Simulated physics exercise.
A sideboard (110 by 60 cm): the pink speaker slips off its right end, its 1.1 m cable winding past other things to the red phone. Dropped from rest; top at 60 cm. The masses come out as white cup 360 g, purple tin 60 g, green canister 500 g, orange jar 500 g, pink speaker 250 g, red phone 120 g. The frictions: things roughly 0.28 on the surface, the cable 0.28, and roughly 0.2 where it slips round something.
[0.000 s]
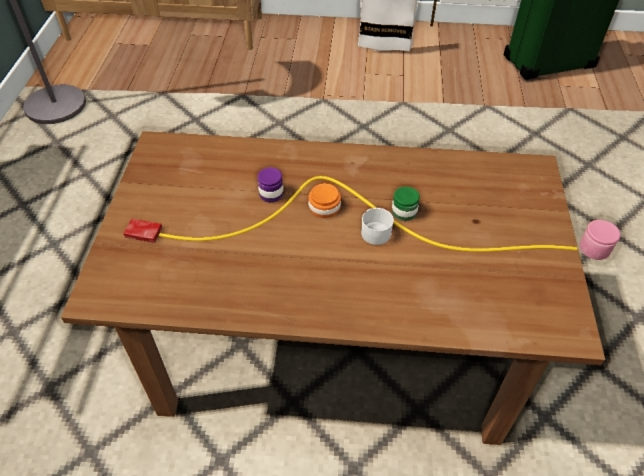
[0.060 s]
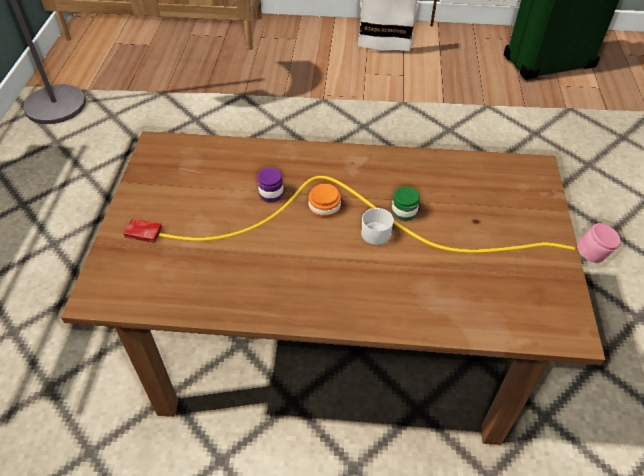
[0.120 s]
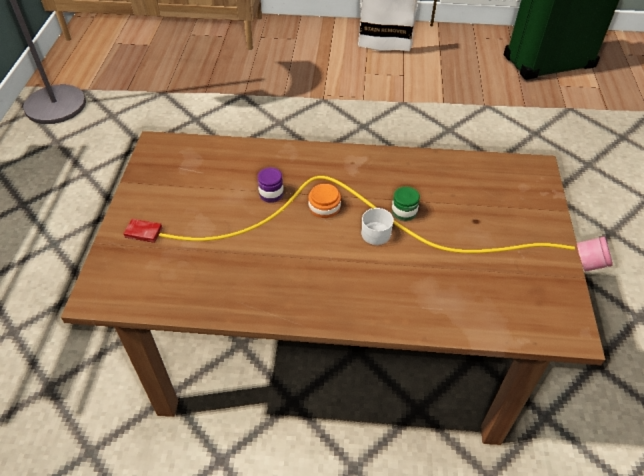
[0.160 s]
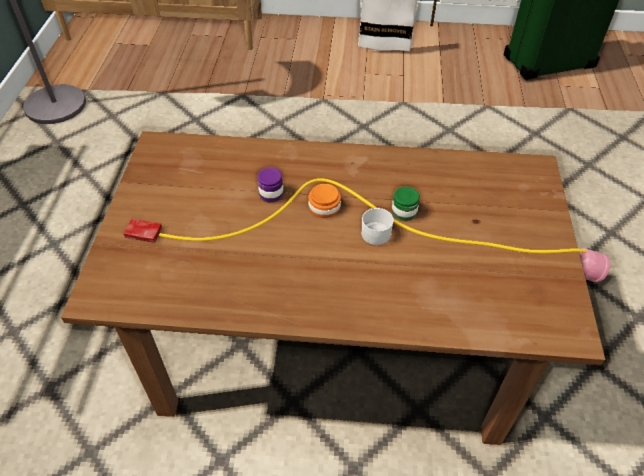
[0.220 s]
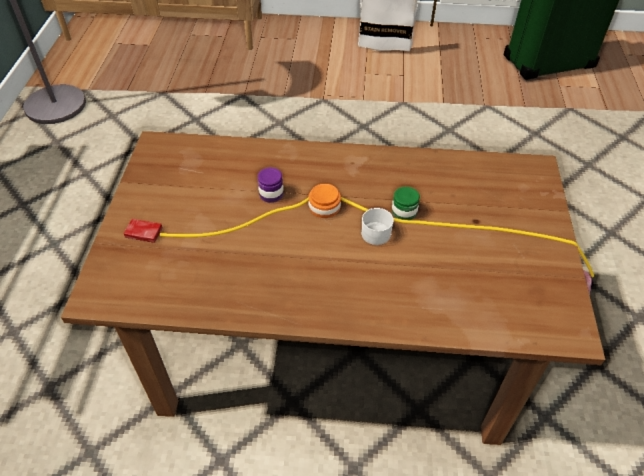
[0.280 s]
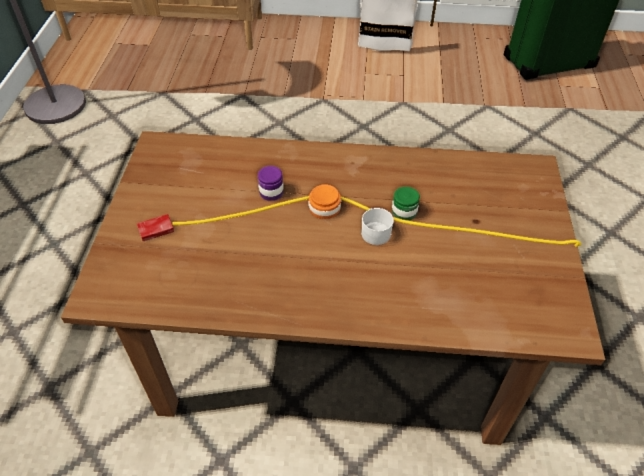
The clip opens on a wooden table with purple, orange and green containers, a white cup and a red object tied by a loose yellow cable to a pink object at the right edge. The pink object tips and drops out of sight, then the cable straightens and the red object shifts slightly right.
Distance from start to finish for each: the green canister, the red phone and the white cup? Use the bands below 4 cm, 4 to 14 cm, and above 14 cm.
The green canister ends below 4 cm, the red phone ends above 14 cm, the white cup ends below 4 cm.
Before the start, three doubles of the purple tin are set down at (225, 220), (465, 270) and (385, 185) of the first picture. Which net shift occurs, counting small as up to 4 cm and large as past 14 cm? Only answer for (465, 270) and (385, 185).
Taking them in that order, the first shows only a little movement and the second shows only a little movement.
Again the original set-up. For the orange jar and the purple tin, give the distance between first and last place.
Final offset from start: Orange jar = 6 cm, purple tin = 15 cm.
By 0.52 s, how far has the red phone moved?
I'd put the red phone at some 30 cm.
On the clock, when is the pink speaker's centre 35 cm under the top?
The clock reads 0.46 s at that moment.
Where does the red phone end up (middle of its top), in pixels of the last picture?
It stops around pixel (335, 172).
After 0.5 s, the cable's tail end at (278, 201); red phone 28 cm off its start, pink speaker over the edge, purple tin 2 cm off its start.
After 0.7 s, the cable's tail end at (336, 180); red phone 44 cm off its start, pink speaker over the edge, purple tin 12 cm off its start.
After 1.0 s, the cable's tail end at (351, 176); red phone 48 cm off its start at (335, 172), purple tin 14 cm off its start at (308, 146), pink speaker over the edge.
After 1.2 s, the cable's tail end at (351, 176); red phone 48 cm off its start, purple tin 14 cm off its start, pink speaker over the edge.
After 2.4 s, the cable's tail end at (351, 176); red phone 48 cm off its start at (335, 172), white cup 0 cm off its start at (378, 219), green canister 0 cm off its start at (407, 195), purple tin 14 cm off its start at (308, 146).
